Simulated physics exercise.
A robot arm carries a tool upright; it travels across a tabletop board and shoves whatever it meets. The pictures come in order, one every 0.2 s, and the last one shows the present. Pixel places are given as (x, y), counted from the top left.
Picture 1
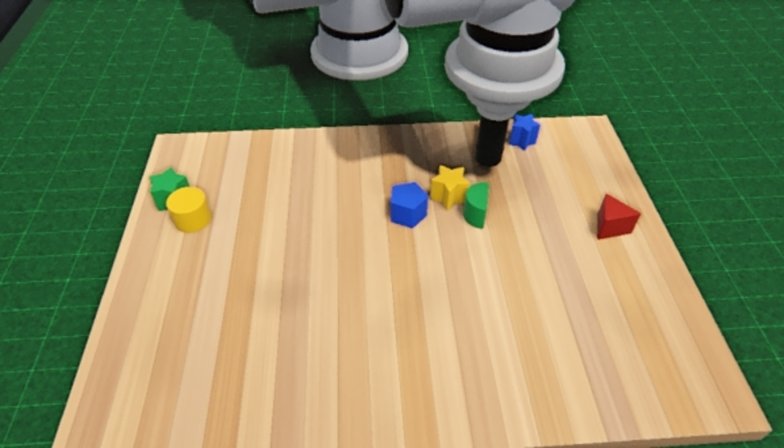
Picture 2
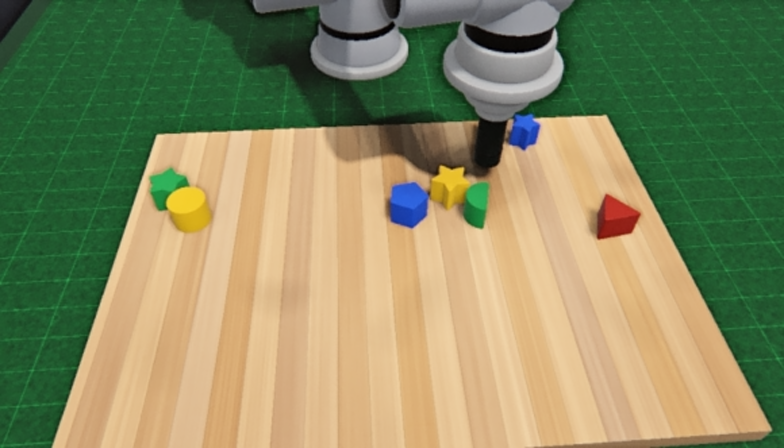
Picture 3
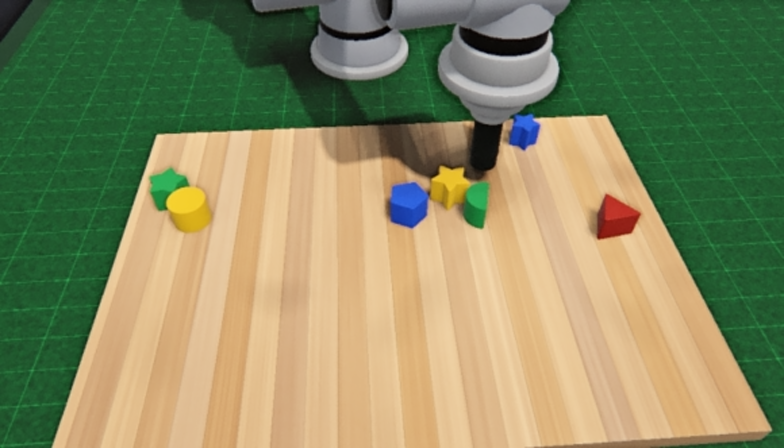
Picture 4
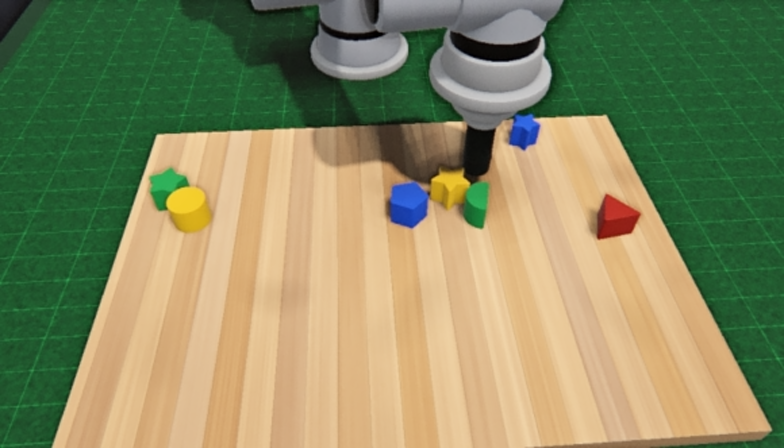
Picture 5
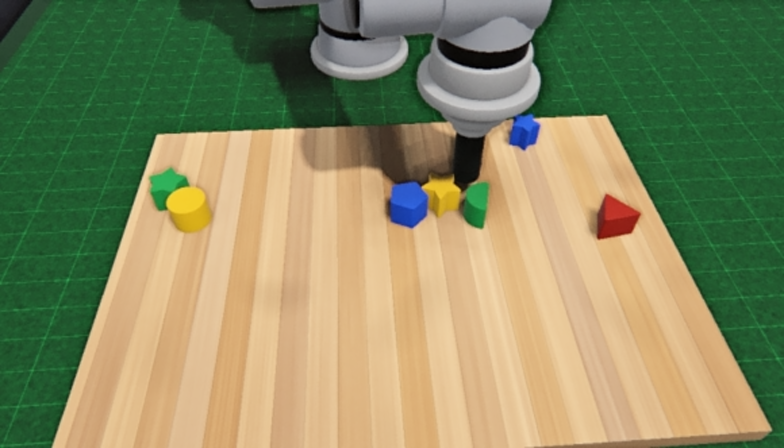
A robot arm moves down and left, nudging the yellow star toward the blue block.
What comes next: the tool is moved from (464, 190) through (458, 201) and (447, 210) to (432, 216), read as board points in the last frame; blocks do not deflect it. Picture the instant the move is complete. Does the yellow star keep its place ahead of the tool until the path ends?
I'd say yes.
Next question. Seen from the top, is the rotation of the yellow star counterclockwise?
No
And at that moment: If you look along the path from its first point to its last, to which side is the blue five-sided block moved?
My prediction: Rightwards.
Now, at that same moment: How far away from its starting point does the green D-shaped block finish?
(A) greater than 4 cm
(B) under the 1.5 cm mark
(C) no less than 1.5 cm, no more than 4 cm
B.
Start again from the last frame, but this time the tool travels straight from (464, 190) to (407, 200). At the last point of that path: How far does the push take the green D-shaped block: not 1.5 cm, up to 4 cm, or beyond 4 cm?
Its displacement is below 1.5 cm.
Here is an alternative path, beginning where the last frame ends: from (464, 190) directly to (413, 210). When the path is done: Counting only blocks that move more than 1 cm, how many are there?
I think two will be displaced.
The first path, step by step. Halfway along, tool at (454, 192); blue five-sided block at (391, 198), turned 15° anticlockwise; yellow star at (422, 194), turned 35° clockwise; green D-shaped block at (479, 199), turned 15° anticlockwise.
At the end, tool at (433, 202); blue five-sided block at (367, 201); yellow star at (400, 201), turned 45° clockwise; green D-shaped block at (479, 199), turned 15° anticlockwise.
